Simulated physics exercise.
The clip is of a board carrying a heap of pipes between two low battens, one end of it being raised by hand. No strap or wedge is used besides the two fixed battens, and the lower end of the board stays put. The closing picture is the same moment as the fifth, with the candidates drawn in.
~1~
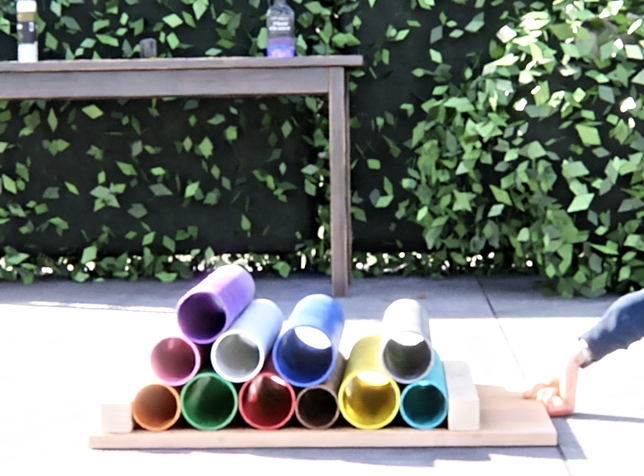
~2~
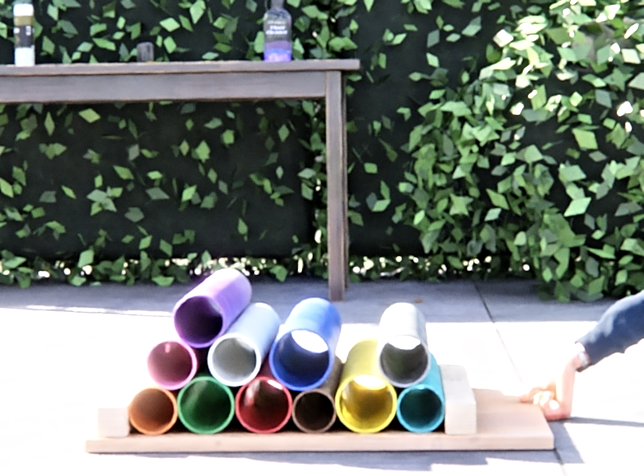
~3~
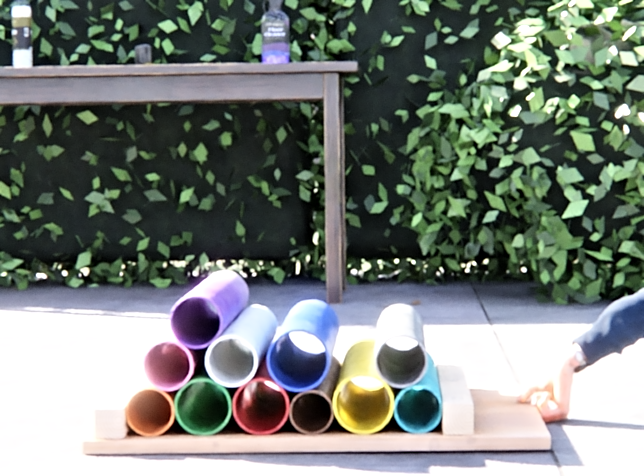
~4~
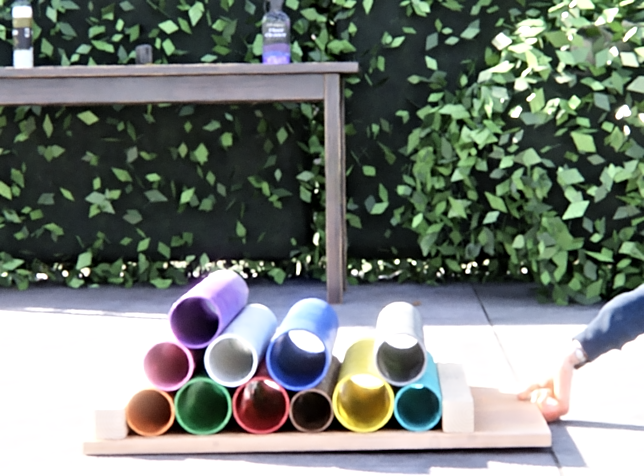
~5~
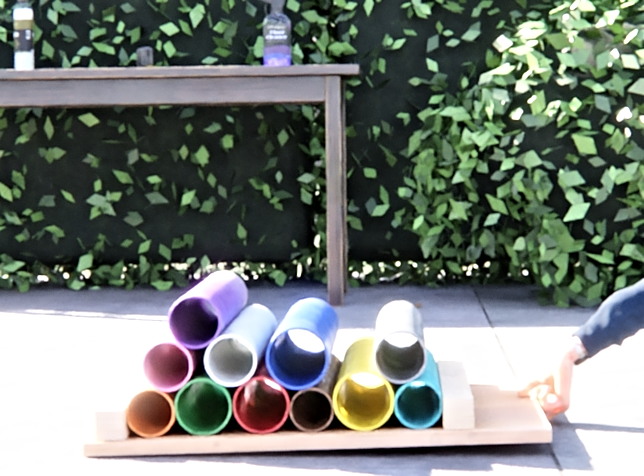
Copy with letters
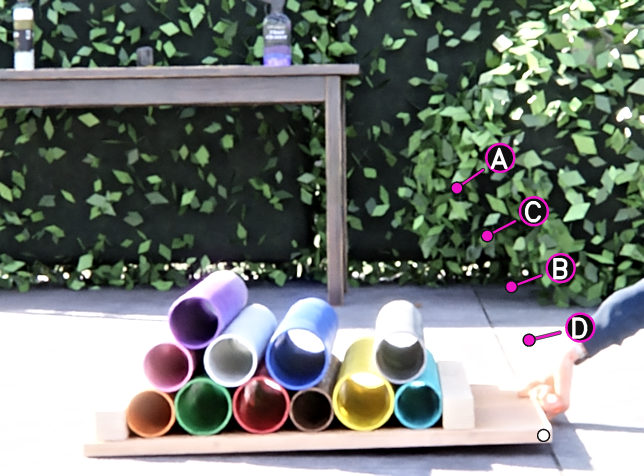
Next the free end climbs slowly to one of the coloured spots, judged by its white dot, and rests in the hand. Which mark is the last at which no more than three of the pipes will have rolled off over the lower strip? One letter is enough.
A is the limit.
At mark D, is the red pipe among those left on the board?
The red pipe: Yes.
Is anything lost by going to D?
At D: No.
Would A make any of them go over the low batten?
At A: Yes.
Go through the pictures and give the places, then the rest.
In the first frame, blue pipe (304, 355); pink pipe (174, 360); grey pipe (407, 356).
In the second frame, grey pipe (404, 360); white pipe (234, 359).
In the third frame, board (322, 403); yellow pipe (363, 403); turquoise pipe (418, 409); brown pipe (311, 412).
In the fourth frame, board (322, 402); green pipe (203, 406).
In the fifth frame, board (322, 401); green pipe (203, 407).
On the marked copy, A at (457, 188); B at (512, 287); C at (487, 236); D at (529, 340); the white dot at (543, 435).
Following A. Soon after the start, board at 19°.
Later, board at 34°.
In the end, board at 34°, three over the low batten (pink, white, purple).
As for the rest, B two over the low batten (pink, purple); C two over the low batten (pink, purple); D none over the low batten.
